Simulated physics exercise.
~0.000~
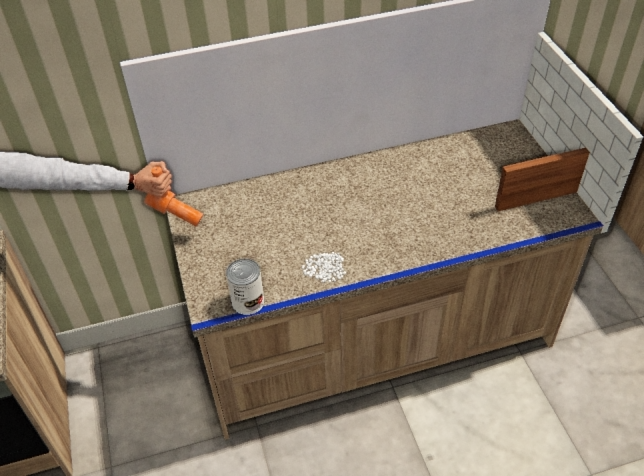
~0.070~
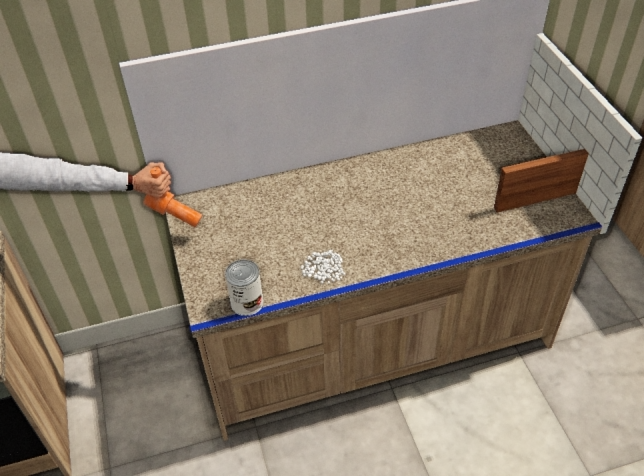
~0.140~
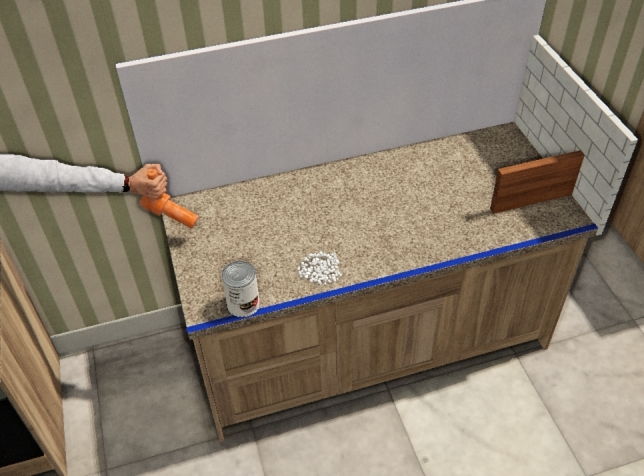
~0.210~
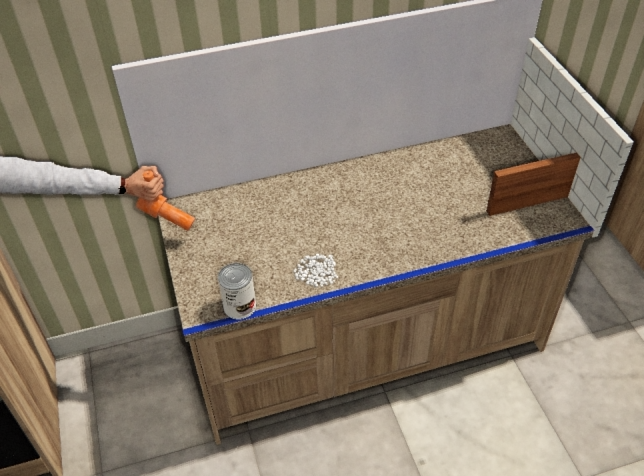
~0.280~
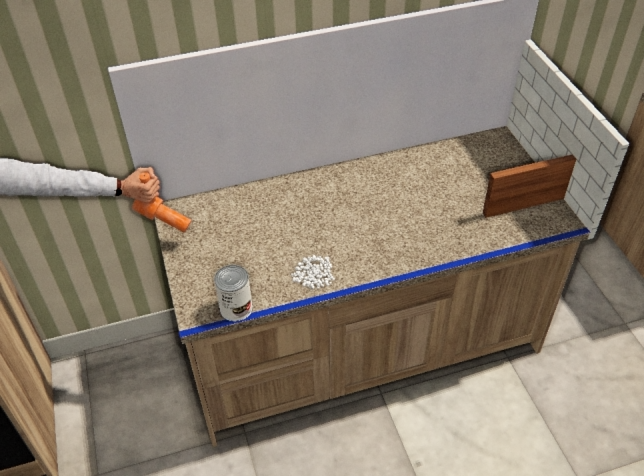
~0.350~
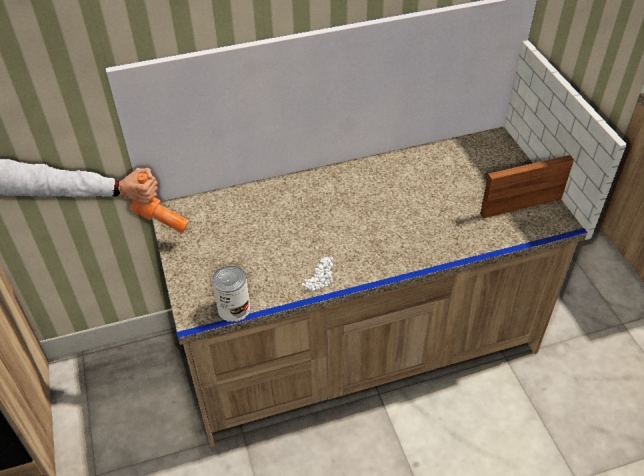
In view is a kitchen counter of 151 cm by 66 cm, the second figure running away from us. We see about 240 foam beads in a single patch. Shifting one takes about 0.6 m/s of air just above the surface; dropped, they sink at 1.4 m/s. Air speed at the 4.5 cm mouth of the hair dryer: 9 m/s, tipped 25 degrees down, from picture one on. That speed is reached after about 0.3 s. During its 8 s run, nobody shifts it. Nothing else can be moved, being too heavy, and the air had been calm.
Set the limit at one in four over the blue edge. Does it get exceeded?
Loss there overshoots a quarter.
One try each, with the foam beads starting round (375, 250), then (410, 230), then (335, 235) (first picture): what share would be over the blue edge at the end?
First try 100 %, second 70 %, third 60 %.
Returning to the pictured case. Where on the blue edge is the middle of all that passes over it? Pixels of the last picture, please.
Midpoint of crossings, approx. (367, 290).
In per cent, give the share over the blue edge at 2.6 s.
Close to 100 %.
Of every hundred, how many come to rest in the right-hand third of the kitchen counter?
Something close to 0 % ends up there.
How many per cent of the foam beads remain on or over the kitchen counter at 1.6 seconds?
About 0 % remain.
After 1.6 s, 0 % are on the move or not yet settled, 100 % are over the blue edge.
After 2.6 s, 0 % are on the move or not yet settled, 100 % are over the blue edge.
After 4.4 s, 0 % are on the move or not yet settled, 100 % are over the blue edge.
After 8.0 s, at the end, 100 % are over the blue edge.
